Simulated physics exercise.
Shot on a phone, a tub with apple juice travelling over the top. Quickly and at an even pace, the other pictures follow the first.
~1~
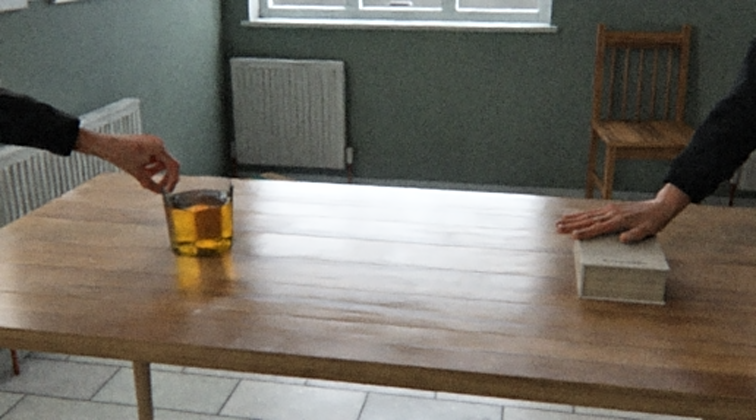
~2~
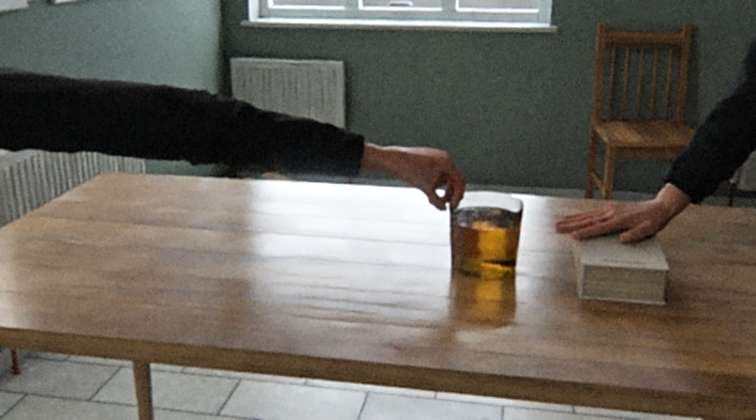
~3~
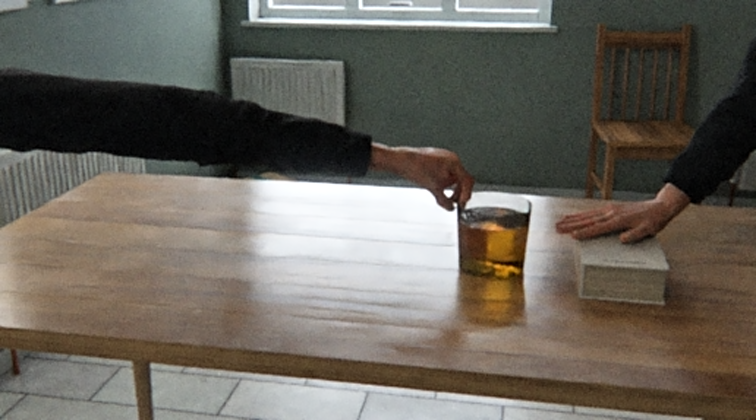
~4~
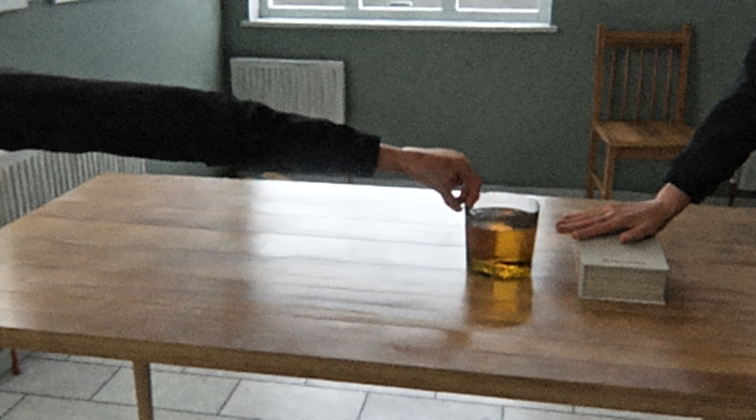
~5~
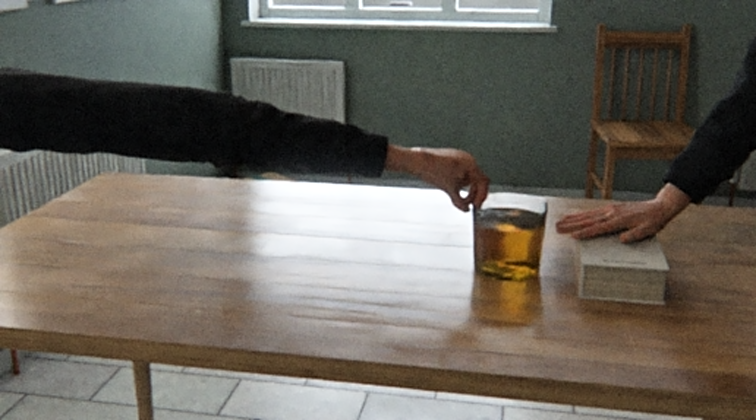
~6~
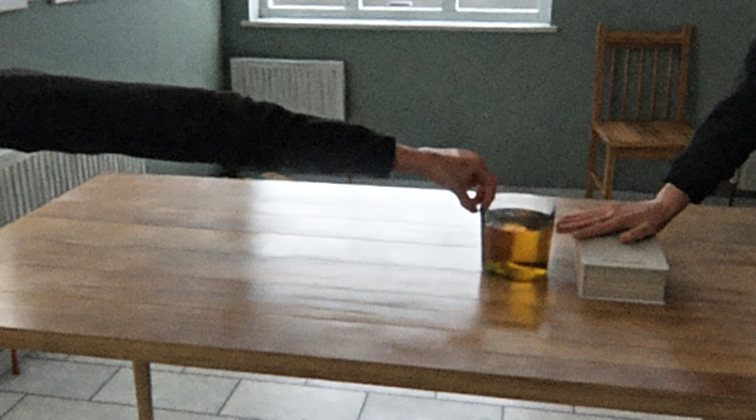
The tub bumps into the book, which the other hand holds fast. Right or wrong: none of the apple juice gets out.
Right, none gets out.
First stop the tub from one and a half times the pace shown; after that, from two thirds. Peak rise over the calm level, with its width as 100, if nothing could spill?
The wave rises some 20 percent of the width in the first case and some 10 percent in the second.
Next, the tub meets the book.
After that, the apple juice surges up the wall; the wave climbs under half way to the rim.
Finally, the tub stands at the book; its rim is dry.
